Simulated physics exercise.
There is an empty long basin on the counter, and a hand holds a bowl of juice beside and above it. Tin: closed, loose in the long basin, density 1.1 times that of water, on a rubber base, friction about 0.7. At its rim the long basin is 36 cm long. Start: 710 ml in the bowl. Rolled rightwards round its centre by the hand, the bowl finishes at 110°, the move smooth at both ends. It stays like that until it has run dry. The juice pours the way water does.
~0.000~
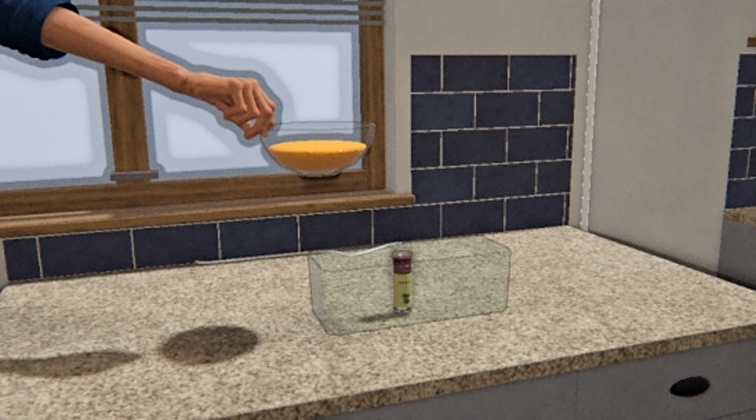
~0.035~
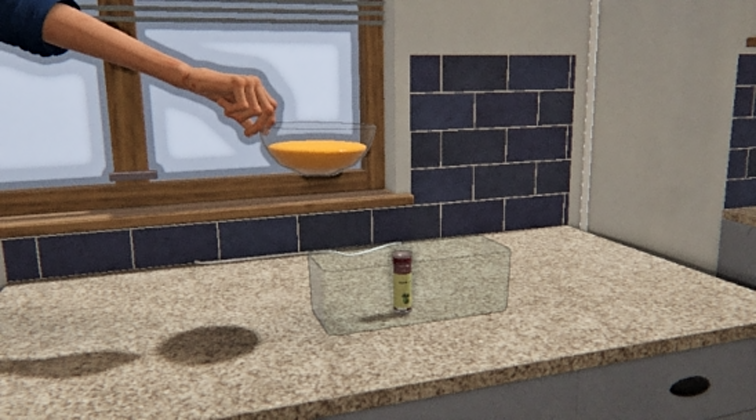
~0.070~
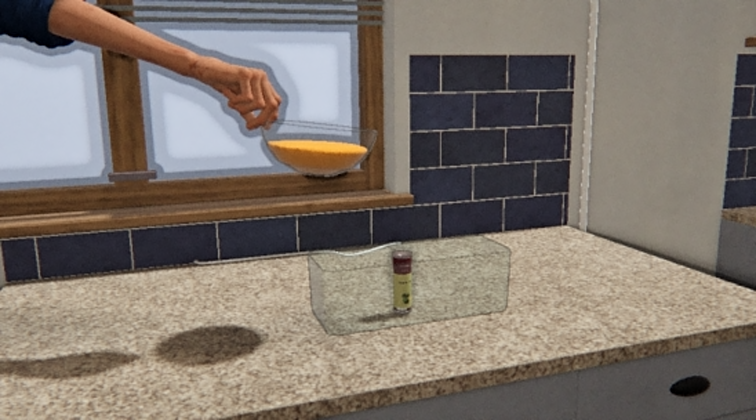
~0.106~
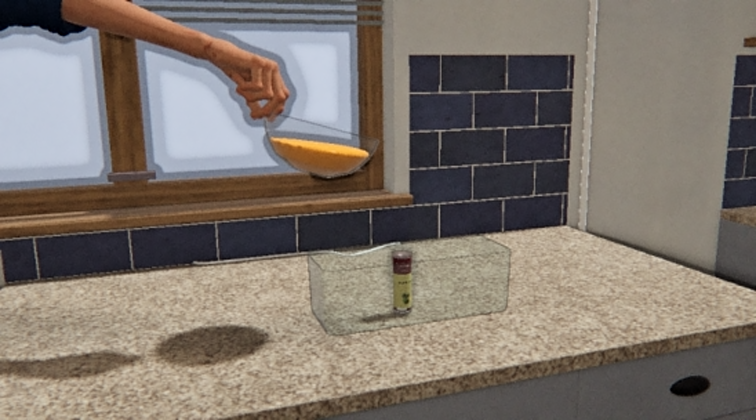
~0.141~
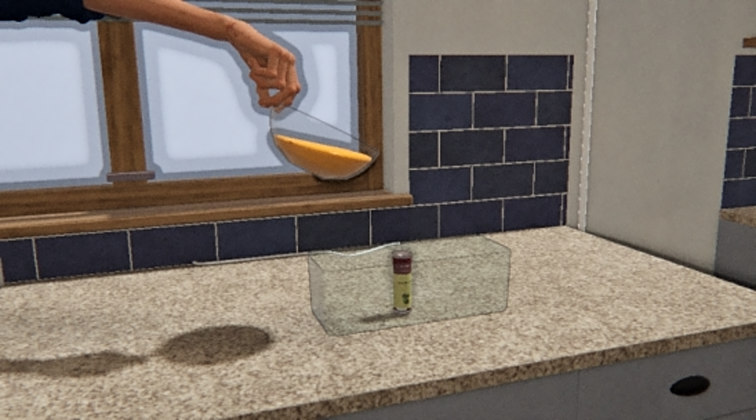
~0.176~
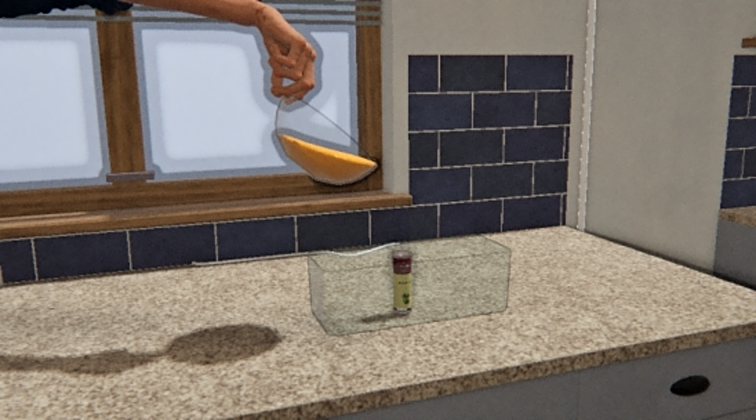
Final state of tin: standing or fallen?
It gets tipped over.
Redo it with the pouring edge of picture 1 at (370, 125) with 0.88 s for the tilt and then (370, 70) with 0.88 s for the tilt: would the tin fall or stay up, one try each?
In the first try it remains standing; in the second it remains standing.
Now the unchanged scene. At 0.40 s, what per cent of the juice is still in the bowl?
1 %.
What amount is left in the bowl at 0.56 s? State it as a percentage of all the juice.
0 %.
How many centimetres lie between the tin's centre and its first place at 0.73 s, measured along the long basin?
Estimate: Around 7 cm.
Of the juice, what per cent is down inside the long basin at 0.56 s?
Looks like about 96 % of the whole amount.
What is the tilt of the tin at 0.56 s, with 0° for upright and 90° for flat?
Tilt: Around 0°.
Then, 0.40 s in, the tilt is 109° and 1 per cent is still to pour; the tin stands where it began.
Then, 0.56 s in, the tilt is 110° and 0 per cent is still to pour; the tin stands 4 cm from where it began.
Then, 0.73 s in, the tilt is 110° and 0 per cent is still to pour; the tin leans 29°.
Then, 0.92 s in, the tilt is 110° and 0 per cent is still to pour; the tin lies on its side.
Finally, the tin lies on its side.
